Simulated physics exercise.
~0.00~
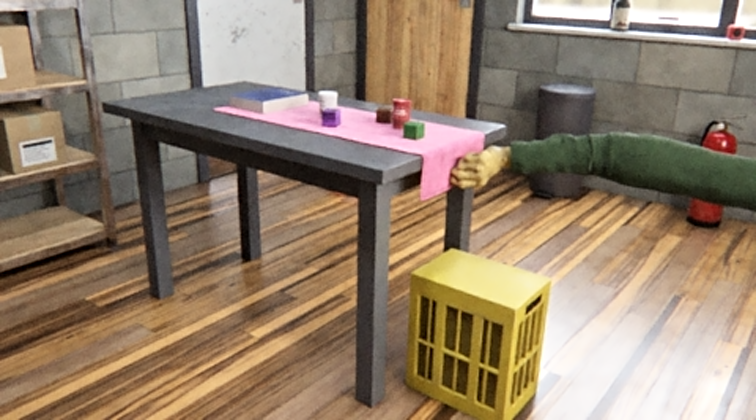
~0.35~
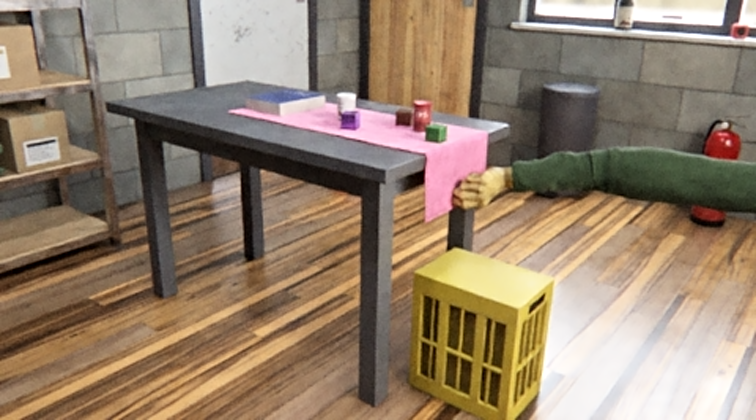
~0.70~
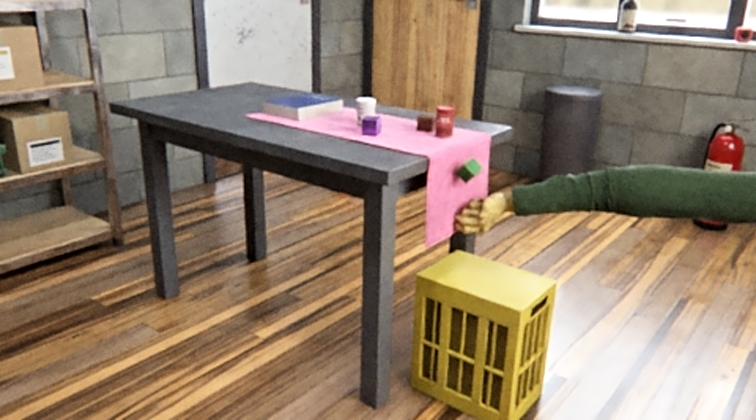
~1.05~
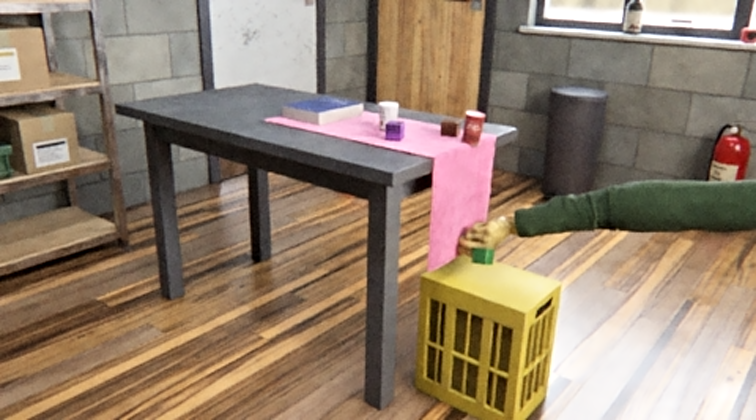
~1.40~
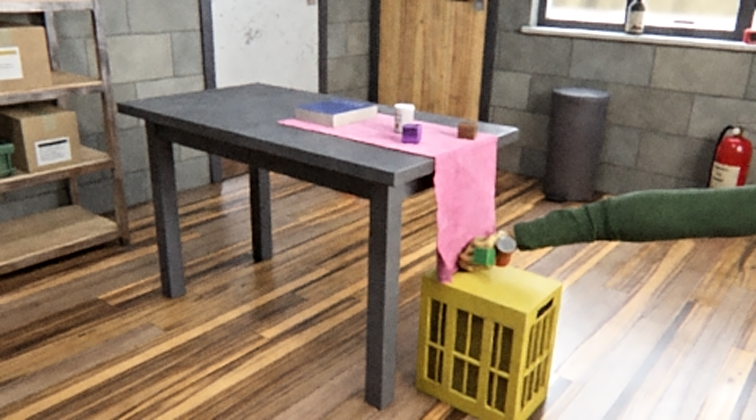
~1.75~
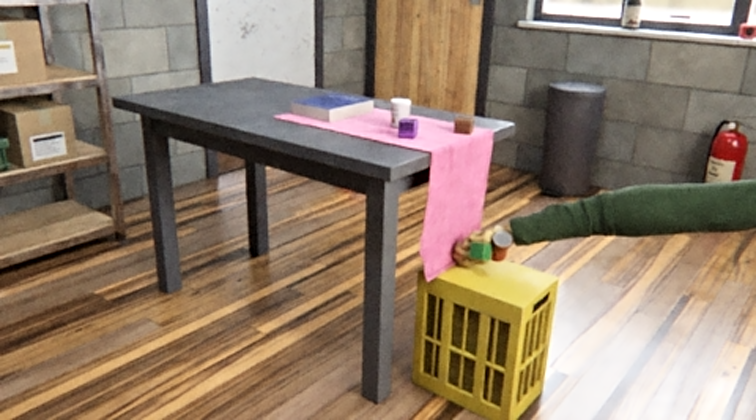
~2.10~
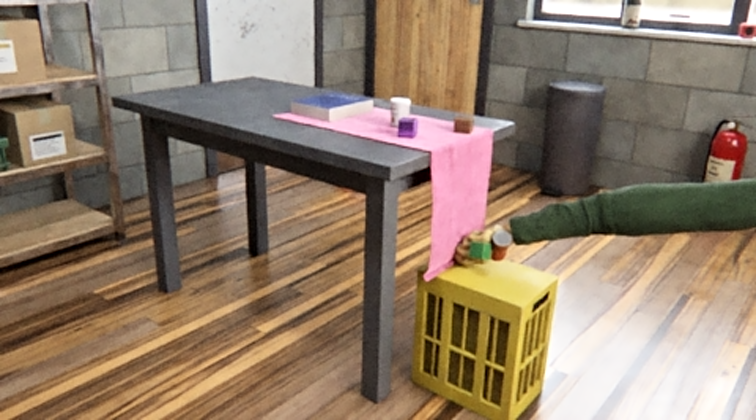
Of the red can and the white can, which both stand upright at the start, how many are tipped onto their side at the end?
One of them is. The red can ends tipped over by the hand at the yellow crate, while the white can still stands on the bench.
